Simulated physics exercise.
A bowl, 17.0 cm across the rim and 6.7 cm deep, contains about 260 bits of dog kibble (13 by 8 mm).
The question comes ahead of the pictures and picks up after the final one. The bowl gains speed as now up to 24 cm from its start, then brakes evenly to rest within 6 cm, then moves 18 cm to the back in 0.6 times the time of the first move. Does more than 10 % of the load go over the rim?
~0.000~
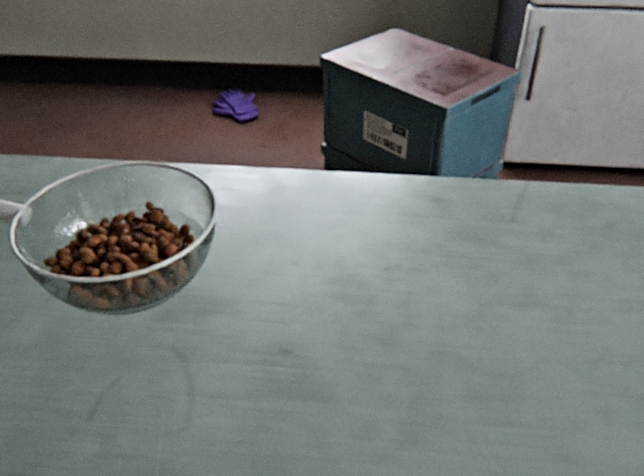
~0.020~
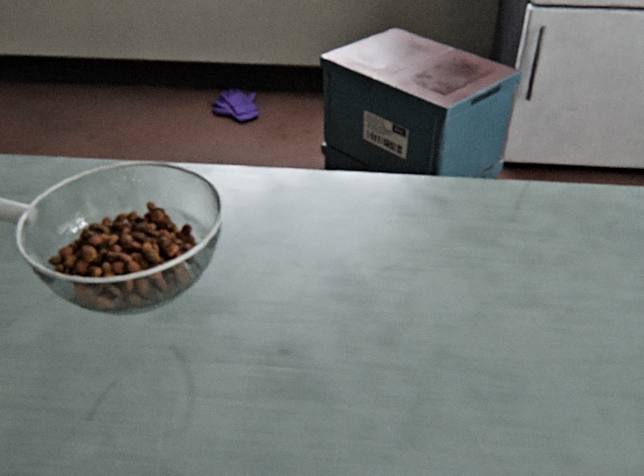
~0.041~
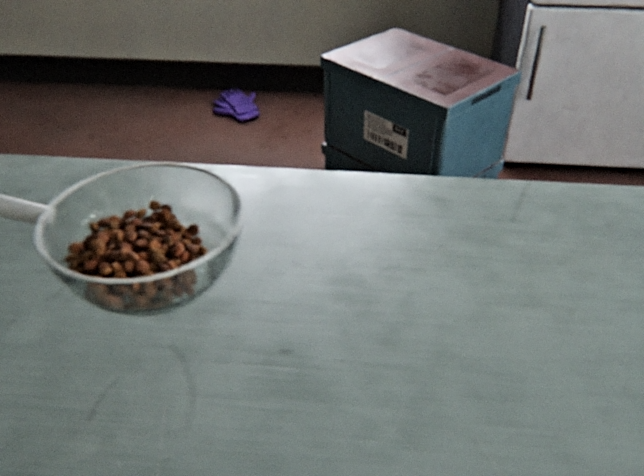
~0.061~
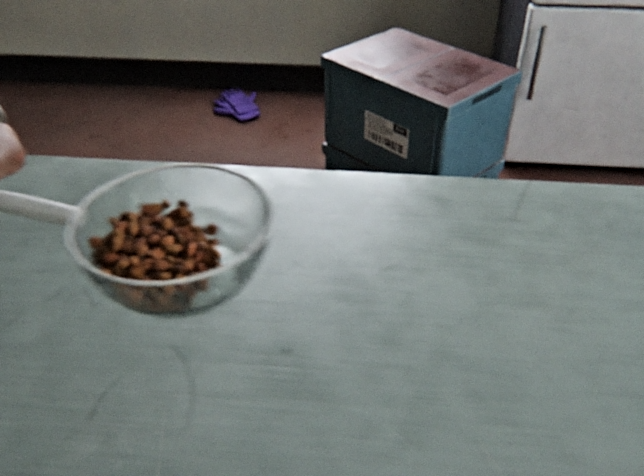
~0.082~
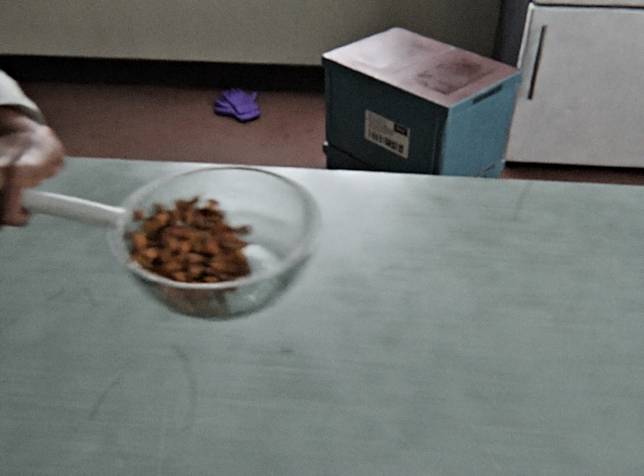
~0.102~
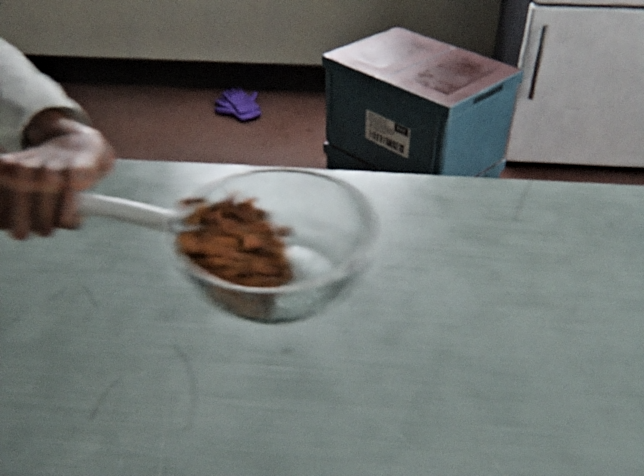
Yes.
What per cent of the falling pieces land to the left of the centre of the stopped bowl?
About 30 per cent.
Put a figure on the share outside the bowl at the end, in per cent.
Somewhere near 65 per cent, I'd say.
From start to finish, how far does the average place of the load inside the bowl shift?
Net movement comes out near 2.5 cm.
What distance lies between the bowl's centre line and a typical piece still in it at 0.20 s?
Close to 6.0 cm, I'd say.
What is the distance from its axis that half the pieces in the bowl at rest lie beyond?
Median radius: About 4.0 cm.
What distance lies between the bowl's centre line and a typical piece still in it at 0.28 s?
It comes out at around 4.5 cm.
Then, at 0.20 s, tilt 0 degrees; bowl 95 %, in the air 5 %; middle of all pieces near (528, 245).
After 0.28 s, tilt 0 degrees; bowl 60 %, in the air 40 %; middle of all pieces near (523, 129).
Then, at 0.35 s, tilt 0 degrees; bowl 40 %, in the air 60 %; middle of all pieces near (534, 95).
After 0.42 s, tilt 0 degrees; bowl 40 %, fallen right of where it stops 5 %, in the air 60 %; middle of all pieces near (532, 93).
In the end, at 1.1 s, bowl 35 %, fallen behind where it stops 30 %, fallen right of where it stops 35 %.
